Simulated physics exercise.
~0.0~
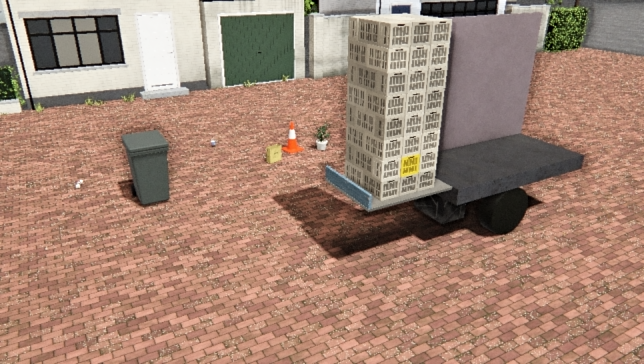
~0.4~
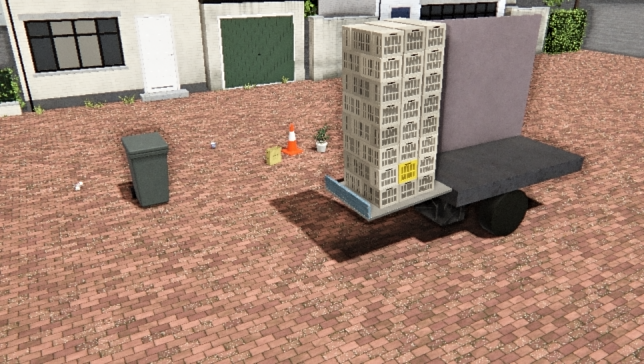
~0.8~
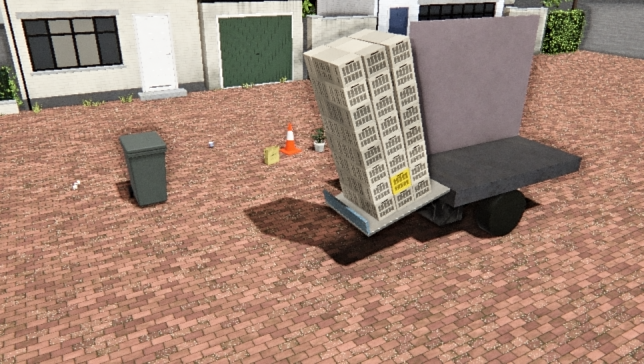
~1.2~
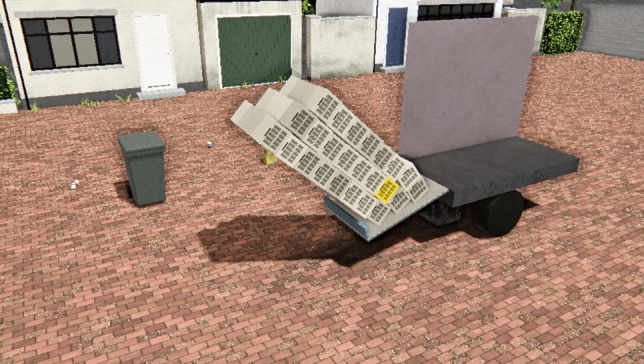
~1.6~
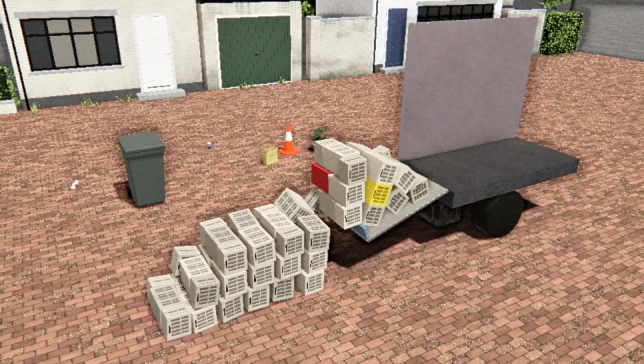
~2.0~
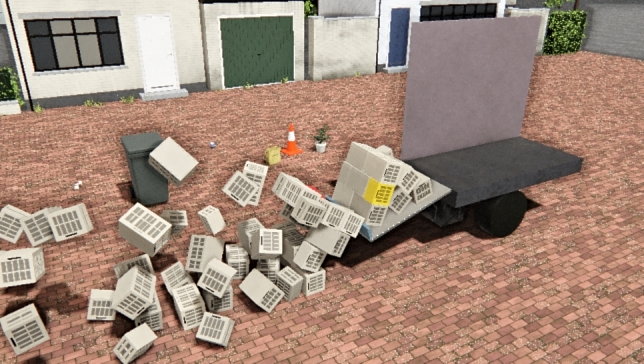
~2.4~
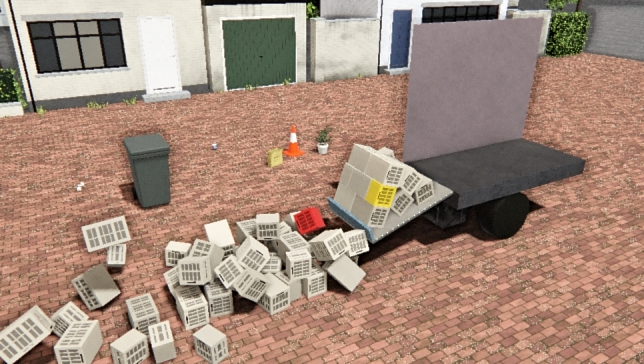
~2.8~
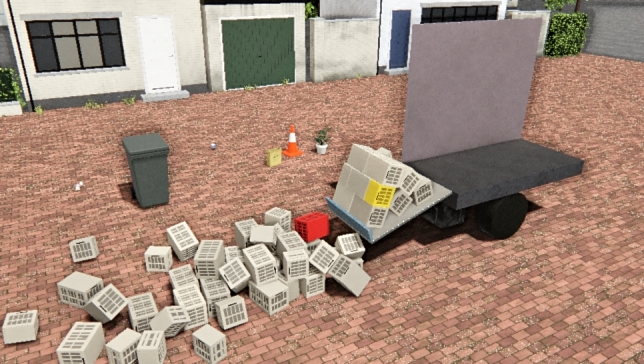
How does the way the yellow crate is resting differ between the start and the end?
At the start the yellow crate stands upright in the stack on the tail lift. At the end it lies on its side among the crates still left on the tilted platform.
